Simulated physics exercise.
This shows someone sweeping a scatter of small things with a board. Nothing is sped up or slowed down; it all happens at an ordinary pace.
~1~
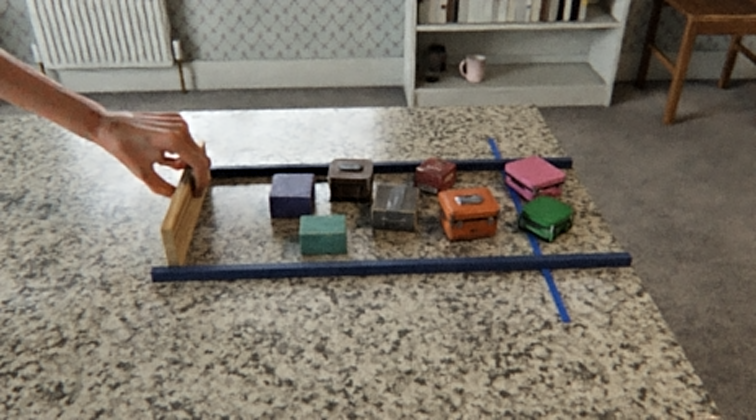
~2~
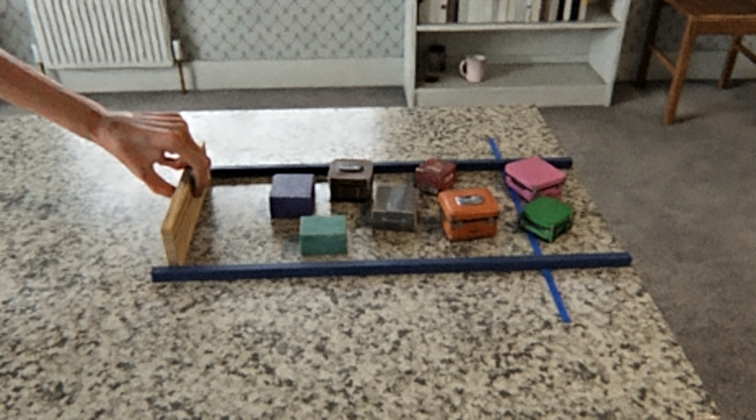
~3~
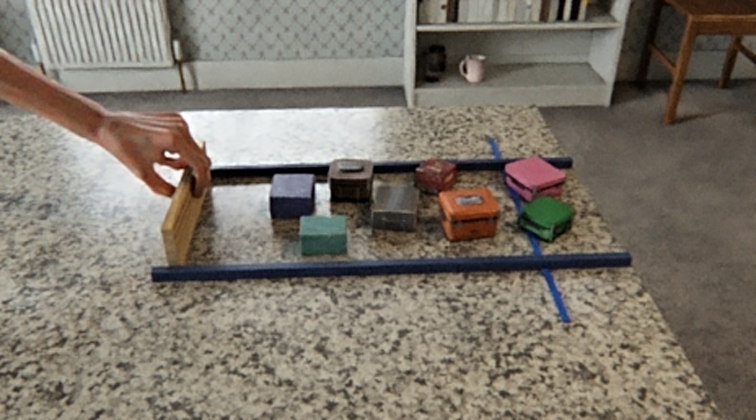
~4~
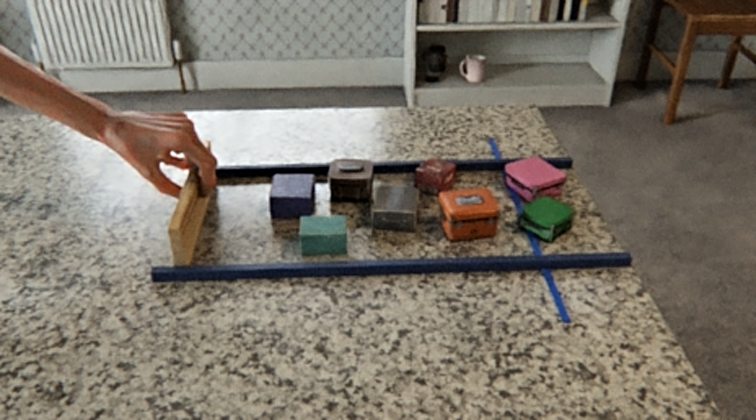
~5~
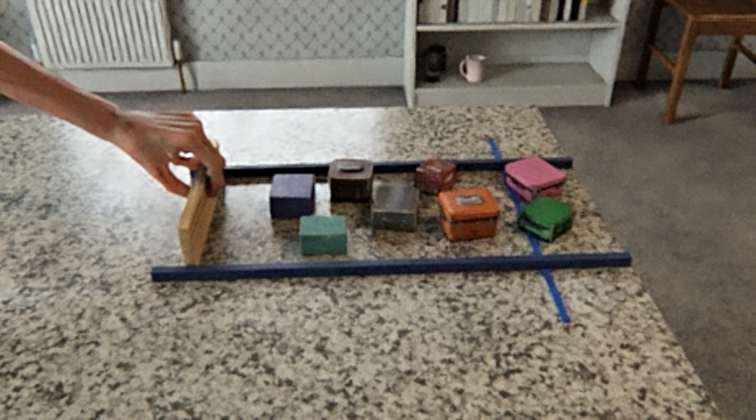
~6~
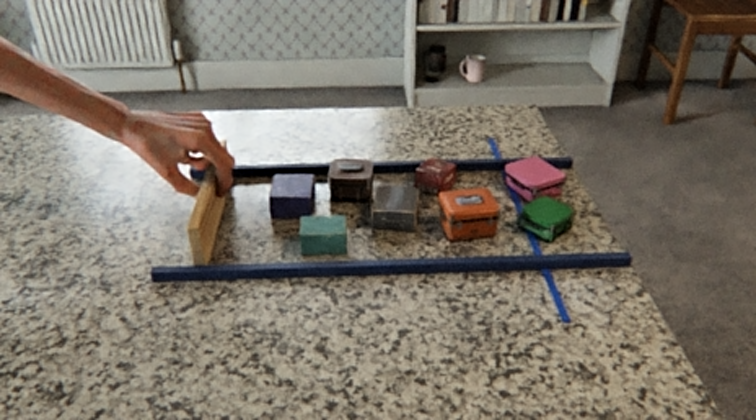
The video shows a hand holding a wooden board upright between two dark blue rails on a speckled countertop; the board stays nearly still, then slides a short way right toward several colourful blocks and cases, which remain motionless.
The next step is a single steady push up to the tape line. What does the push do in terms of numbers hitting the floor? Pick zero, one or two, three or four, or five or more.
It sends three or four to the floor.
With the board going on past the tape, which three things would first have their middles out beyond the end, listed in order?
Pink case, green case, red box.
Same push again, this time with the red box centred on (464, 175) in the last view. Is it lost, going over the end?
That one drops down.
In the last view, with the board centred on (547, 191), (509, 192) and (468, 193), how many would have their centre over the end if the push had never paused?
The counts are 6, 3 and 1, in that order.
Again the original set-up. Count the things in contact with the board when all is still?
Total: 2.
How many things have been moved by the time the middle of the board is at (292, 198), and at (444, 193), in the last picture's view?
First 2, then 8.
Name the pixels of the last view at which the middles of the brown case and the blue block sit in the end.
Near (567, 168) and (534, 185).
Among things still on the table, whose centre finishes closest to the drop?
The orange case finishes closest.
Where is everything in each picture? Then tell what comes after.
The first frame shows pink case (534, 180); green case (546, 219); orange case (468, 214); board (188, 200); tape (521, 212).
The second frame shows green case (546, 220); brown case (351, 180).
The third frame shows orange case (468, 214); blue block (293, 196).
The fourth frame shows pink case (534, 181); turquoise block (324, 235).
The fifth frame shows green case (546, 220); grey box (396, 208).
The sixth frame shows pink case (534, 181); green case (546, 220); orange case (468, 214); board (212, 200); tape (521, 212).
Early on, none off yet; pink case at rest near (534, 181); green case at rest near (546, 220); orange case at rest near (468, 214).
Finally, the number that fall off is three or four; lost, red box, green case and pink case.
